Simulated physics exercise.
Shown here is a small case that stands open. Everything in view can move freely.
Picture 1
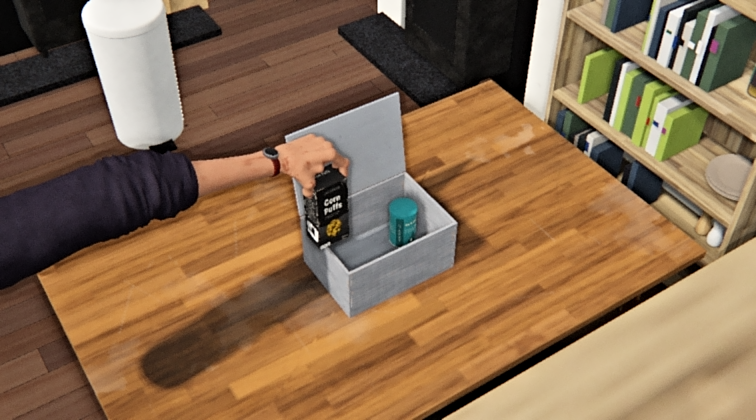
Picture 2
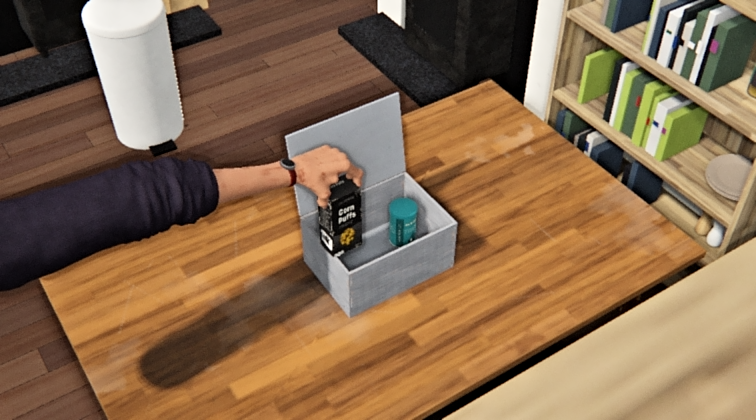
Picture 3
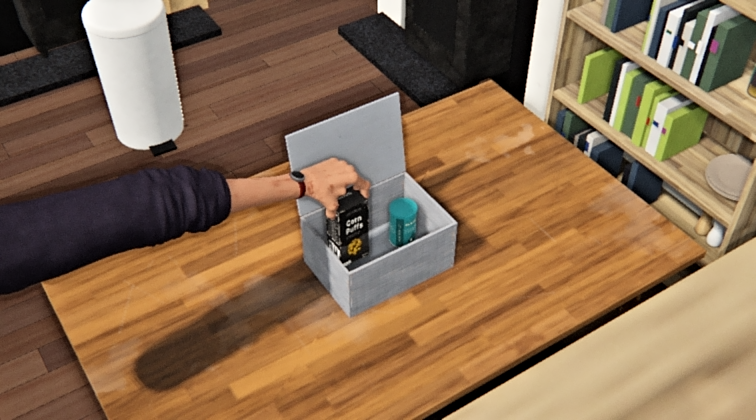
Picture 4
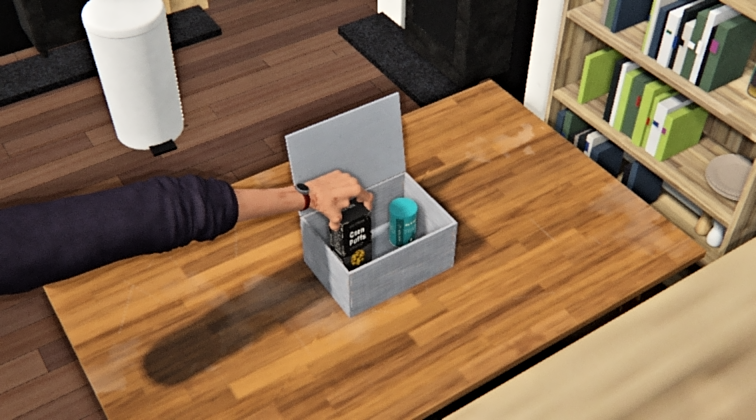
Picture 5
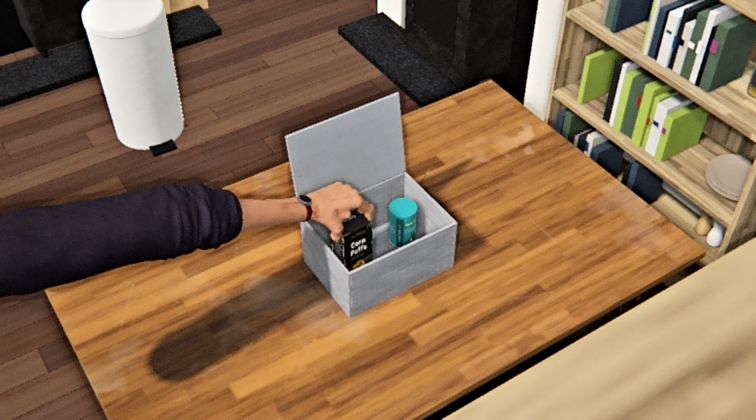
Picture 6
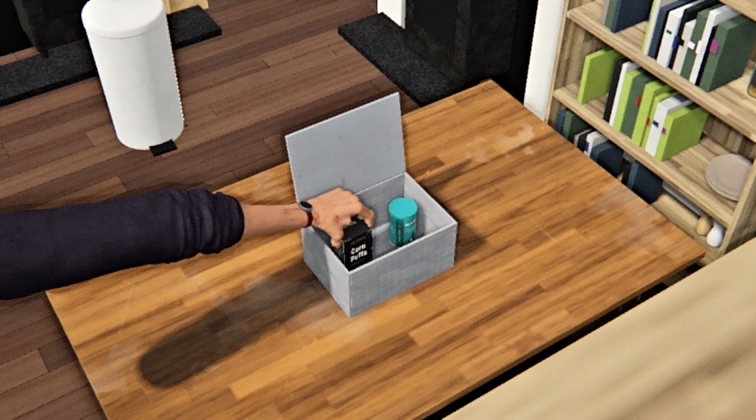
In this clip, a hand lowers a black carton into a small, open gray case on a wooden table, beside a turquoise tin that stays still. The carton sinks gradually behind the case's front wall, with the hand still on top.
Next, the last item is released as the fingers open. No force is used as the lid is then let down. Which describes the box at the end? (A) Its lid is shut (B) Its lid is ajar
Answer: B.
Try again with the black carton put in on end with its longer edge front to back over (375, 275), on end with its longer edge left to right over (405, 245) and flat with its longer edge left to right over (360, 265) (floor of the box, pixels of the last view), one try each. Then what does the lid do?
The lid is kept raised the first time, is kept raised the second time and lowers completely the third time.
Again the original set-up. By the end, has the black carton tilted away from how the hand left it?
In the end, the black carton keeps its orientation.
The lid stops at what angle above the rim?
About 20°.
Then, 1.20 s after the last picture, lid starting down.
Then, 1.60 s after the last picture, lid 58° above the rim.
Then, 1.90 s after the last picture, lid 30° above the rim.
At rest, lid 20° above the rim; both in place. Seen from the same camera at the end, black carton near (352, 254).
